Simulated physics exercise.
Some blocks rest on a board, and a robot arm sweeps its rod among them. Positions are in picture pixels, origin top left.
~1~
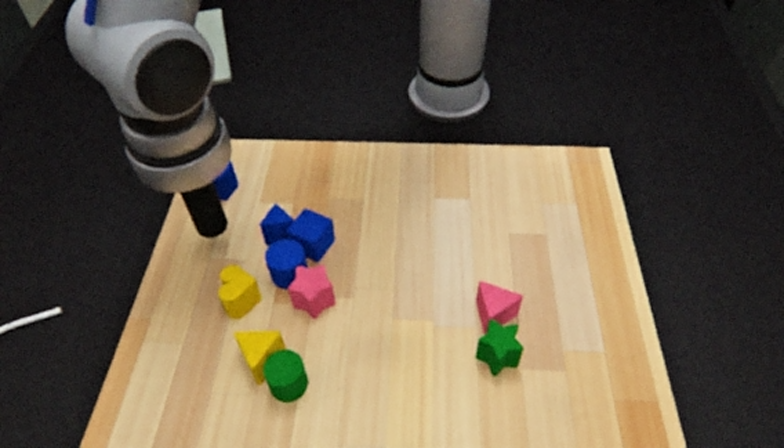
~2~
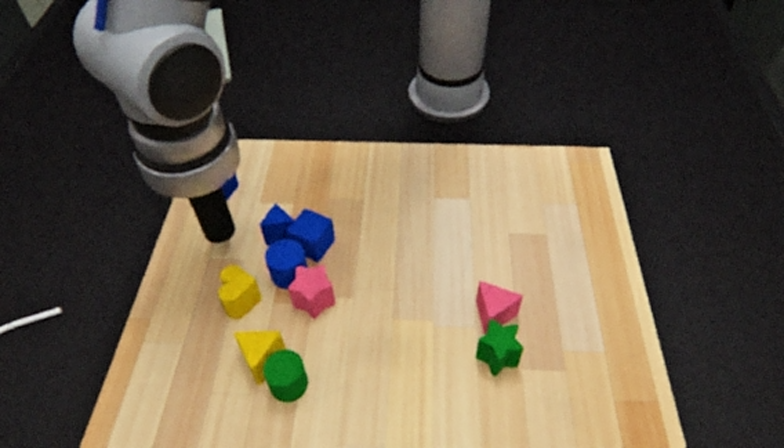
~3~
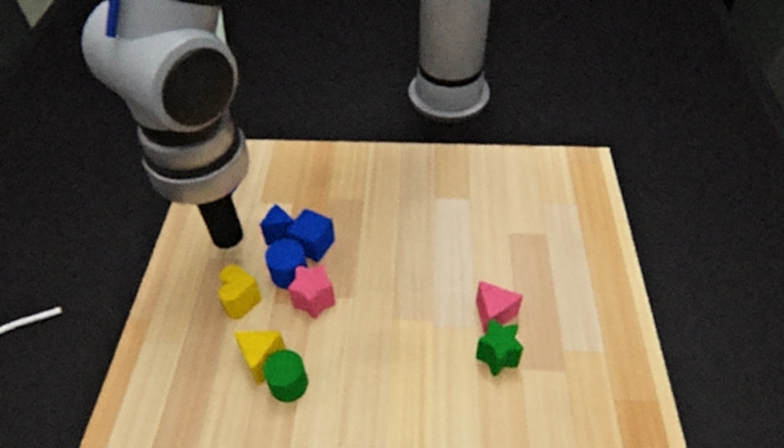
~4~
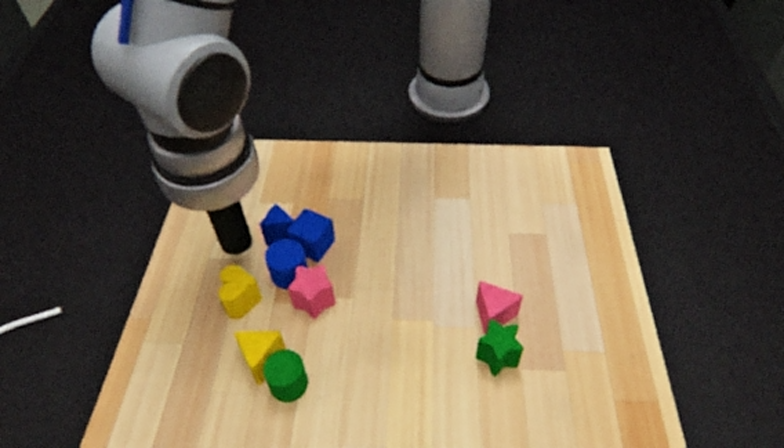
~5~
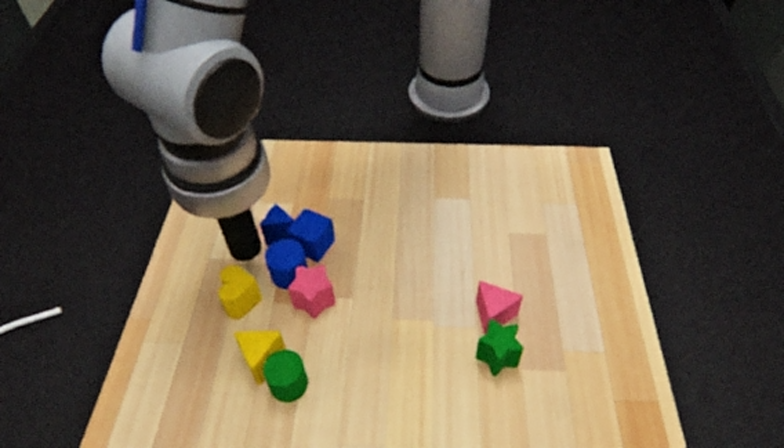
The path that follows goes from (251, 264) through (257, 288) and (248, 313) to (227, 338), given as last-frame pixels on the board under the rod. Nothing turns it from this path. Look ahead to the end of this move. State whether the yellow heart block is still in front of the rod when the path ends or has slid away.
Still in front.
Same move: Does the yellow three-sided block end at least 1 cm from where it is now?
Answer: No.
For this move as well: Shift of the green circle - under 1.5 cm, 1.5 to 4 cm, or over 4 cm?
The best fit is under 1.5 cm.
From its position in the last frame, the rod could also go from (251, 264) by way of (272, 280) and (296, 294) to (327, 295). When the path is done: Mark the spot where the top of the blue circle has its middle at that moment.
Top centre: (346, 250).
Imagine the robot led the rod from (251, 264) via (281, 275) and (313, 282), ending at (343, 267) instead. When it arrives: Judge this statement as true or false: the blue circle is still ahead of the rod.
Answer: True.
What follows on the original path. One third of the way, rod (252, 274); yellow heart block (228, 293).
Two thirds of the way, rod (241, 300); yellow heart block (211, 318), turned 15° clockwise.
At the end, rod (220, 324); yellow heart block (188, 342), turned 15° clockwise; yellow three-sided block unmoved; green circle unmoved; blue circle unmoved.
